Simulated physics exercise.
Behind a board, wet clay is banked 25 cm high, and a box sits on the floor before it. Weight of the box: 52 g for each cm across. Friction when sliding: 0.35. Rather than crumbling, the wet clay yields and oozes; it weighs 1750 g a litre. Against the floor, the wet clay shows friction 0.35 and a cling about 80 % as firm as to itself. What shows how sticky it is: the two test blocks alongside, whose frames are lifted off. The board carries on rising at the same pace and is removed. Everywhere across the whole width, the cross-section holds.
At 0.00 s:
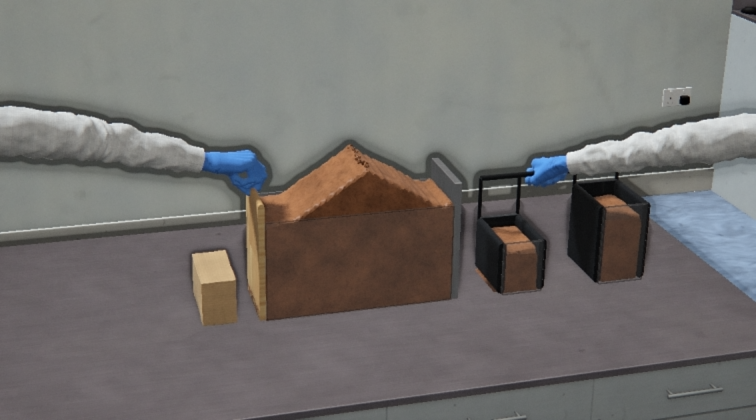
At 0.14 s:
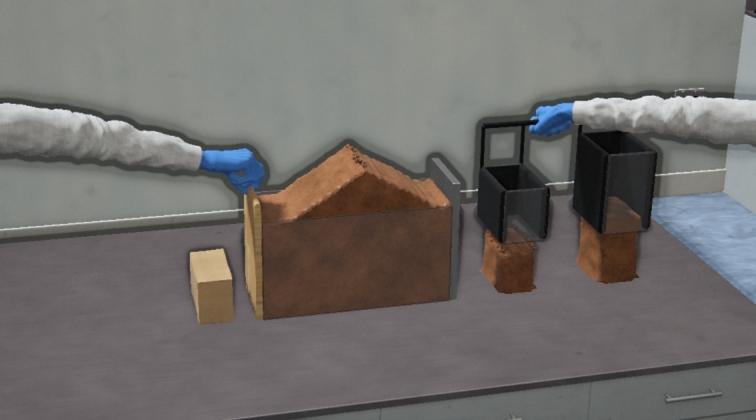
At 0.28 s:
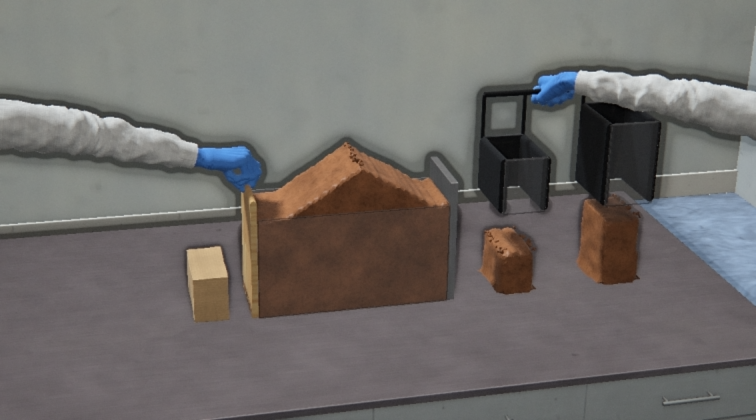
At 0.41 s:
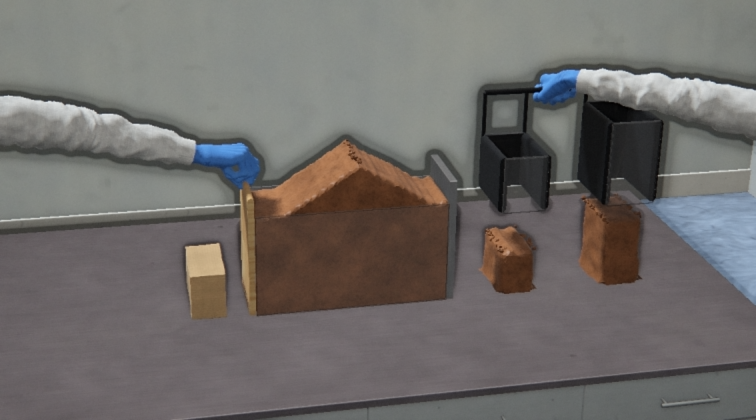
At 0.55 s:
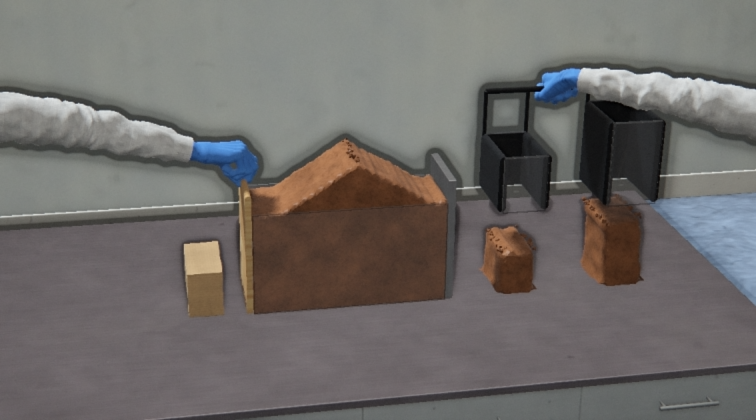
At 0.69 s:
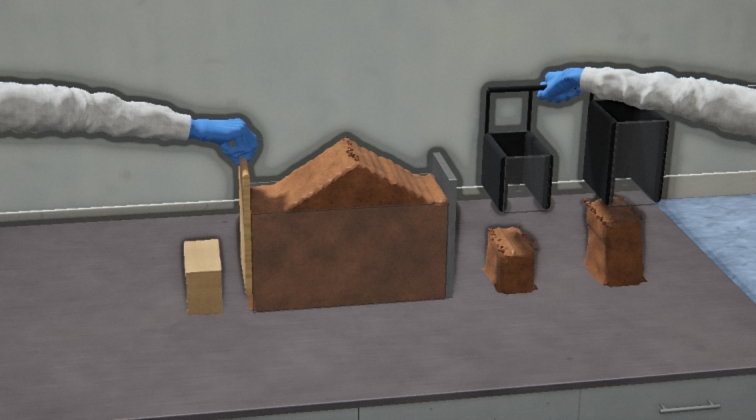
The clip shows gloved hands beside a mound of brown clay behind a board, a box at left; the right hand raises black open casings off two brown blocks, which stay standing, then the left hand slides the board slightly upward.
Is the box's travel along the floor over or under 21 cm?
It should come out smaller than 21 centimetres.
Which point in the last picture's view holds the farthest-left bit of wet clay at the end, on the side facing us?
Roughly at (208, 302).
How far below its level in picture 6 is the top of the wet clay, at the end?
About 7.5 cm.
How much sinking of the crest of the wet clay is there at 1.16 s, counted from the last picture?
By my estimate, near 0.5 cm.
After 0.90 s, the box has not moved.
After 1.16 s, the box has not moved.
After 1.41 s, the box has not moved.
After 1.67 s, the box has been pushed 3.6 cm.
After 1.86 s, the box has been pushed 4.2 cm.
